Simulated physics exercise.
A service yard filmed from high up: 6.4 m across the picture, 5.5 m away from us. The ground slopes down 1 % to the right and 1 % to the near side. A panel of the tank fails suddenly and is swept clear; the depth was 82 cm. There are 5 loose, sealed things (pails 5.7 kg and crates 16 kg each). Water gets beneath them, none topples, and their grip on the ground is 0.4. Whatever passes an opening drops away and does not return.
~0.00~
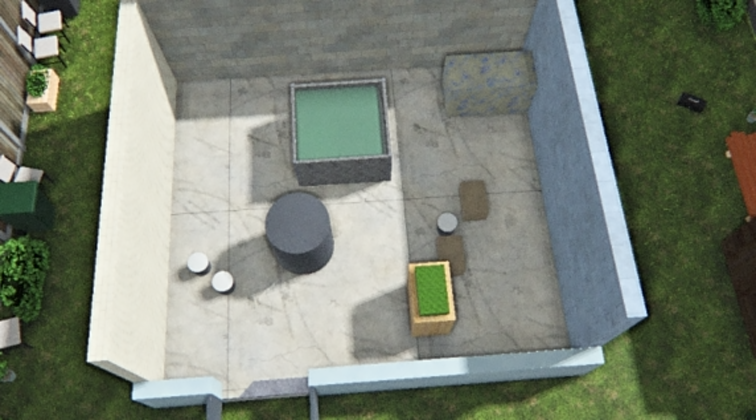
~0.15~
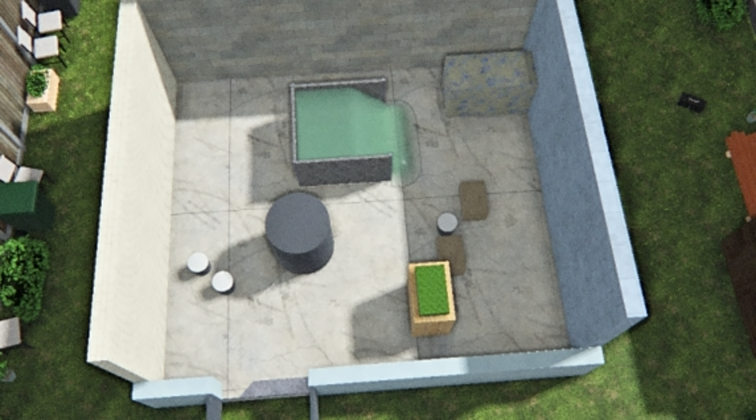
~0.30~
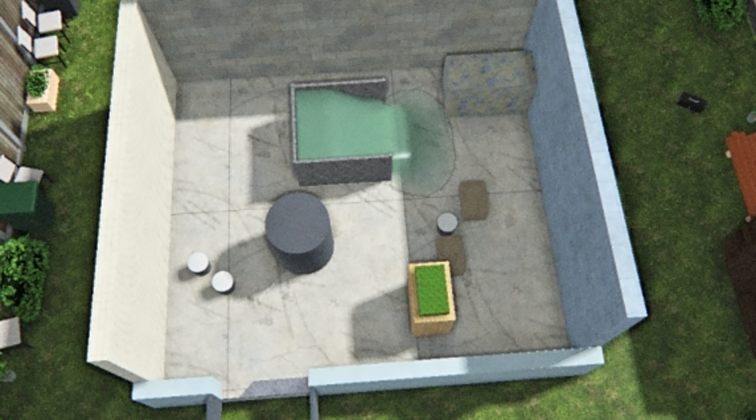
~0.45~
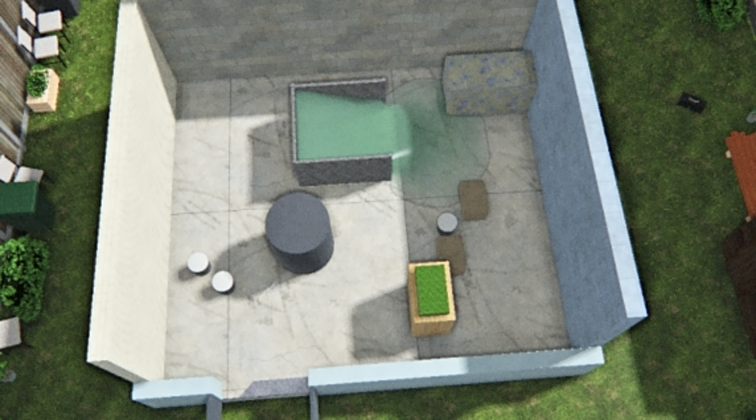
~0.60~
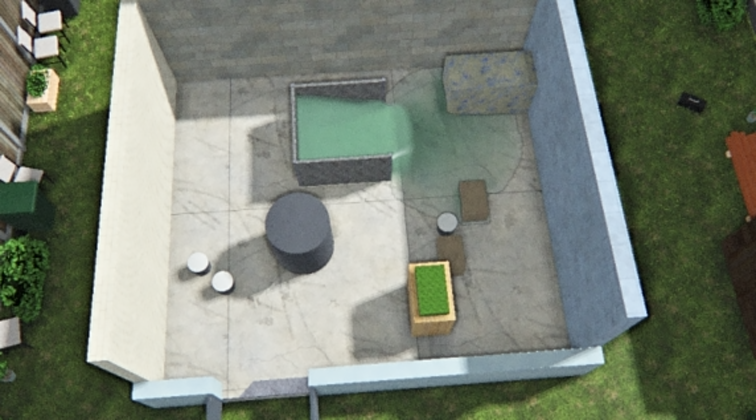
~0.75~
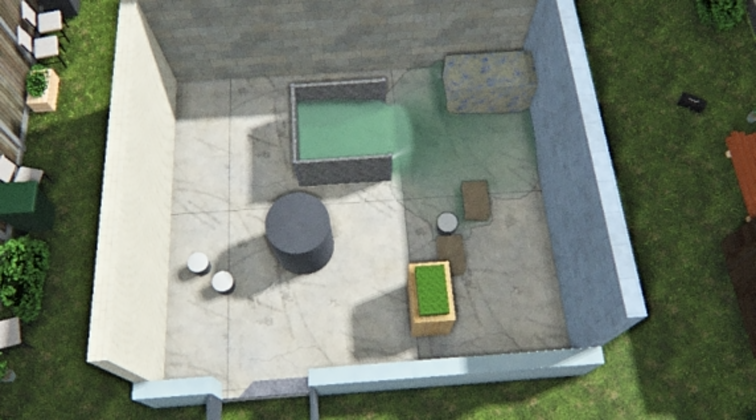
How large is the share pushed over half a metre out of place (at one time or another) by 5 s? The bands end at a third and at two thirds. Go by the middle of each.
It is between one and two thirds.
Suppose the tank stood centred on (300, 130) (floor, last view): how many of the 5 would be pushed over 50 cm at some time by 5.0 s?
In that case 2 of them.
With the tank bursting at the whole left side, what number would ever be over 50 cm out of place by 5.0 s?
Then 2.
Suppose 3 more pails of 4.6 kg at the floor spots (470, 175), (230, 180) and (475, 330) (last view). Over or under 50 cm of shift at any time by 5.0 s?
In that order: More, short of it, more.
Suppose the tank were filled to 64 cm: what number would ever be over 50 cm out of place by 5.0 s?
In that case 1 of them.
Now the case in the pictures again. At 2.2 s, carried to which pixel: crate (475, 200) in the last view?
Around (545, 319).
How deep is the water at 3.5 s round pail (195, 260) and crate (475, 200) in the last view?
Roughly 0 and 22 cm.
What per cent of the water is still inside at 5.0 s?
Some 100 per cent remains.
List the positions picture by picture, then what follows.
In the first frame, a crate at (474, 197), on the bottom; a pail at (447, 222), on the bottom; water covers 2.0 m2; 0 of 5 have shifted.
In the second frame, a crate at (474, 197) rests on the ground; a pail at (447, 222) rests on the ground; 2.9 m2 under water; 0 of 5 have shifted.
In the third frame, a crate at (474, 197) rests on the ground; a pail at (447, 222) rests on the ground; water covers 4.2 m2; 0 of 5 have shifted.
In the fourth frame, a crate at (474, 197), on the bottom; a pail at (447, 222) rests on the ground; water covers 5.6 m2; 0 of 5 have shifted.
In the fifth frame, a crate at (474, 197), on the bottom; a pail at (447, 222), on the bottom; water covers 6.9 m2; 0 of 5 have shifted.
In the sixth frame, a crate at (476, 198), on the bottom, 3 cm from its start; a pail at (447, 222), on the bottom; 7.9 m2 under water; 0 of 5 have shifted.
After 1.1 s 0 of 5 are over 50 cm from their spots; 0 afloat.
After 2.2 s 1 of 5 are over 50 cm from their spots; 1 afloat.
After 3.5 s 1 of 5 are over 50 cm from their spots; 1 afloat.
After 5.0 s 2 of 5 are over 50 cm from their spots, and 2 have been at some point; 1 afloat.
